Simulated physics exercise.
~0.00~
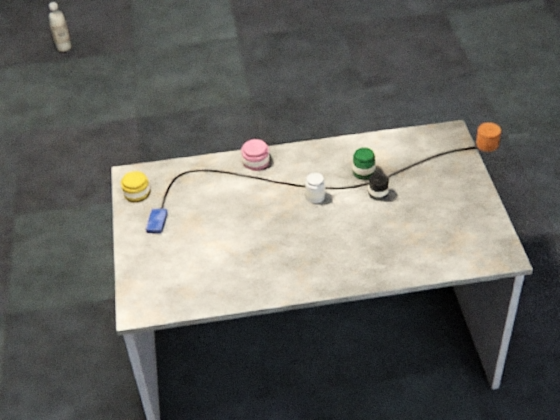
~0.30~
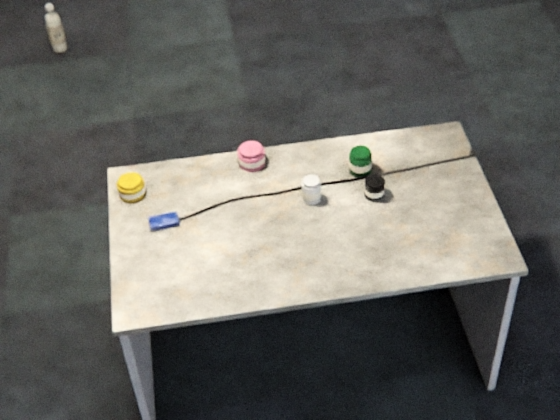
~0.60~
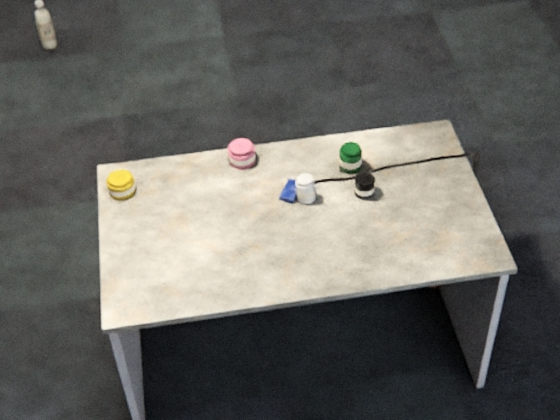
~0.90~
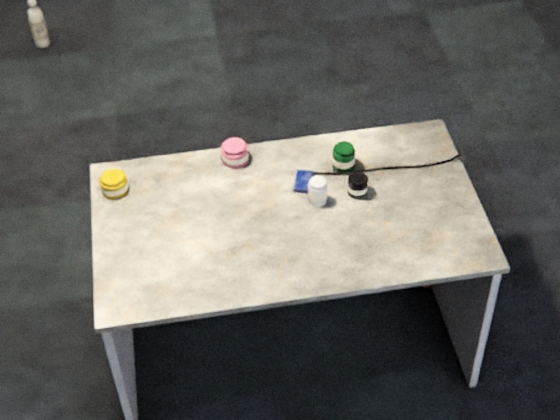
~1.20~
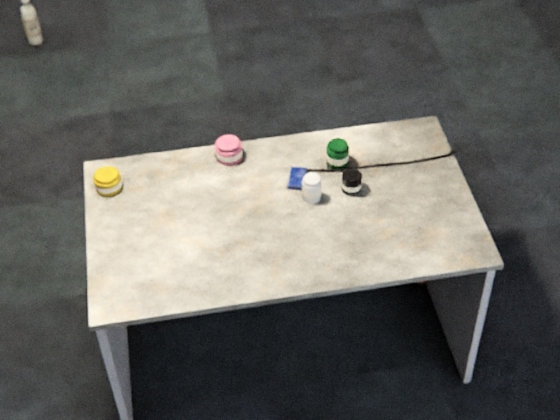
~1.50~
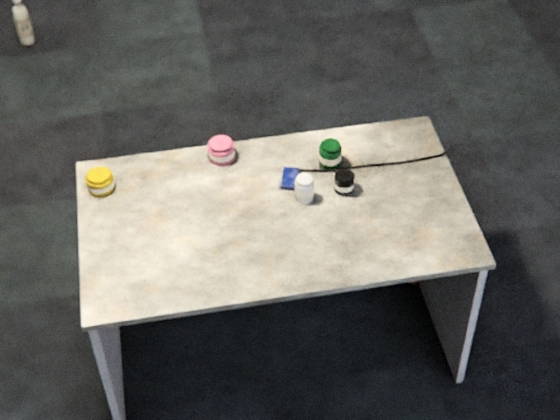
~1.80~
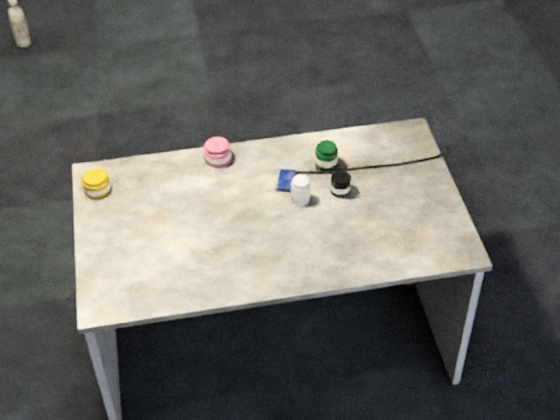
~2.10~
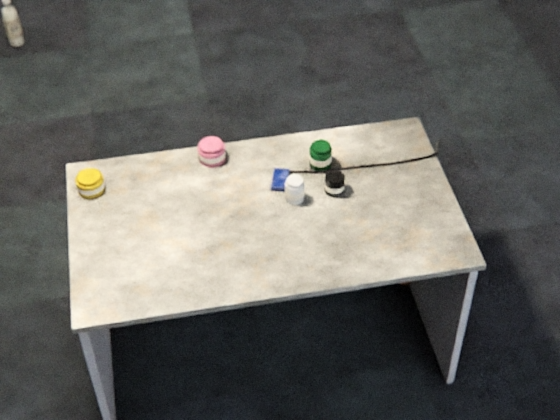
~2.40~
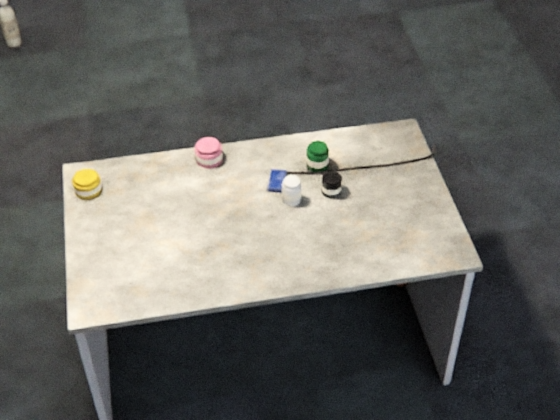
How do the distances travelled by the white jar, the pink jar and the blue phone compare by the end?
The blue phone travels by far the most, sliding a long way to the right. The white jar shifts only a moderate way, and the pink jar stays essentially where it was.
